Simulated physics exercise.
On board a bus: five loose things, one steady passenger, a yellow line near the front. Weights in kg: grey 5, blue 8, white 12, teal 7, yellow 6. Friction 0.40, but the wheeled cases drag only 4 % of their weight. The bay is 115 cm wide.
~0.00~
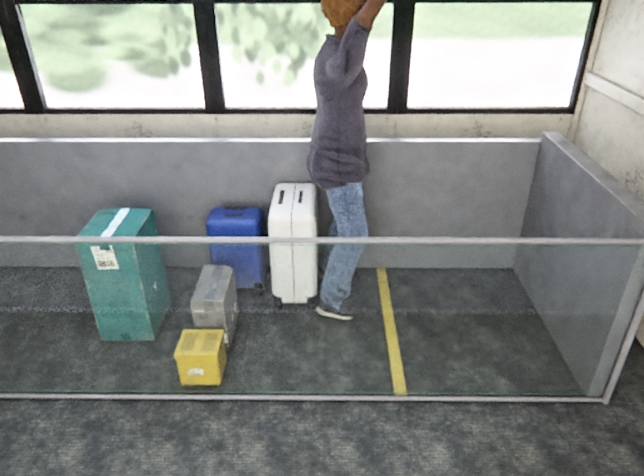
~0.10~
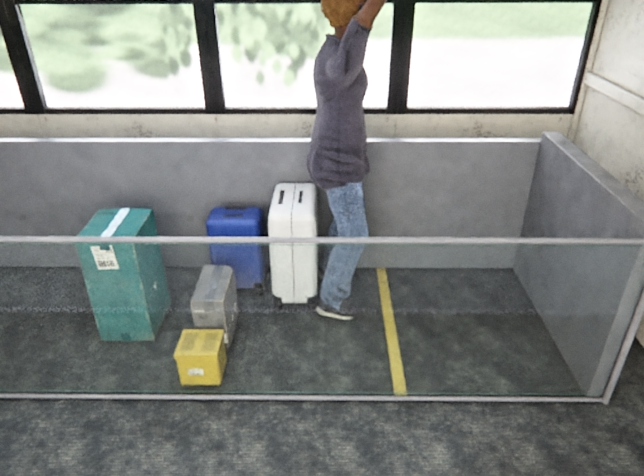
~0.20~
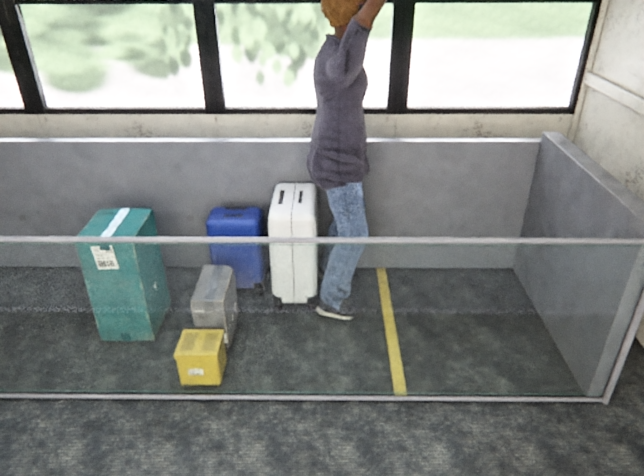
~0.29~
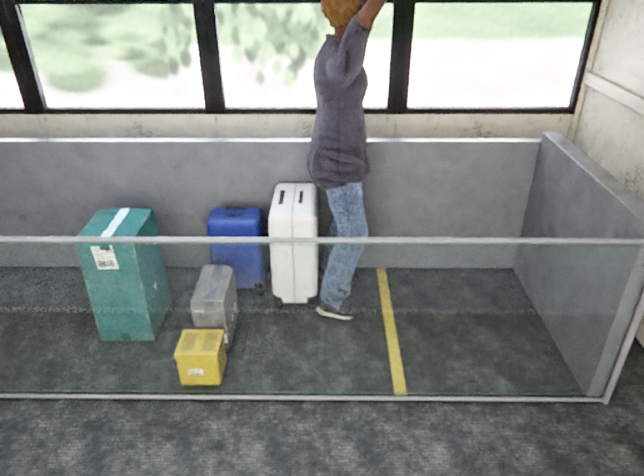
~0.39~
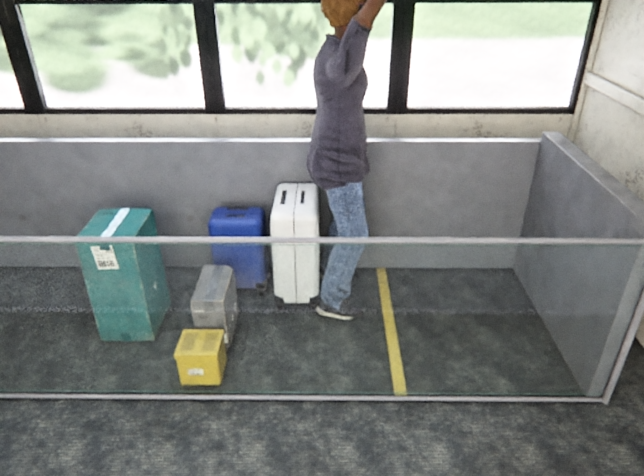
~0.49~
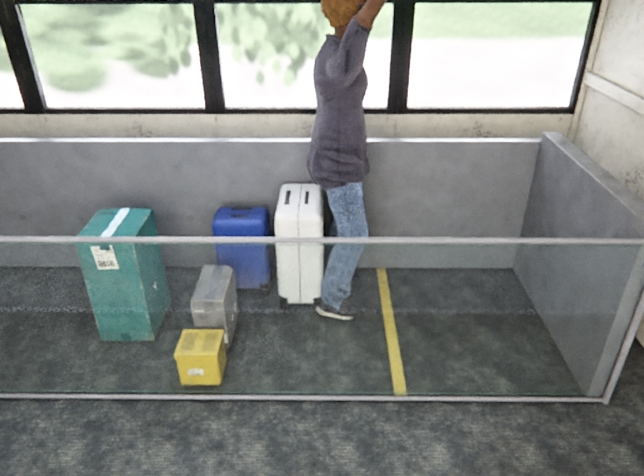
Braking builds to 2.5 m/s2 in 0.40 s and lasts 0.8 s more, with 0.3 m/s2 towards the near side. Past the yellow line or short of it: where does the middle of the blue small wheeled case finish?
The blue small wheeled case stops short of the yellow line.
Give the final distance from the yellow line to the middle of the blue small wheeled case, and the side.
Some 80 cm short of it.
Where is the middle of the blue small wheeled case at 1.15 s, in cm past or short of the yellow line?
About 80 cm short of it.
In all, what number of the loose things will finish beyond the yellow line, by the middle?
The count is 0.
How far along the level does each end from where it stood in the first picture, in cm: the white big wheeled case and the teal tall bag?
Moved: White big wheeled case 5, teal tall bag 0.
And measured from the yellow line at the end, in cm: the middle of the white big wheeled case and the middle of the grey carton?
White big wheeled case 50 short, grey carton 100 short.
After 0.75 s the blue small wheeled case is 79 cm short of the yellow line, tilted 0°, near (258, 253) in the last picture's view; the yellow tub 100 cm short of the yellow line, tilted 0°.
After 1.15 s the blue small wheeled case is 79 cm short of the yellow line, tilted 0°, near (258, 253) in the last picture's view.
After 1.65 s the blue small wheeled case is 79 cm short of the yellow line, tilted 0°, near (258, 253) in the last picture's view.
At rest, 2.0 s, grey carton stops short of the yellow line; blue small wheeled case stops short of the yellow line; white big wheeled case stops short of the yellow line; teal tall bag stops short of the yellow line; yellow tub stops short of the yellow line.
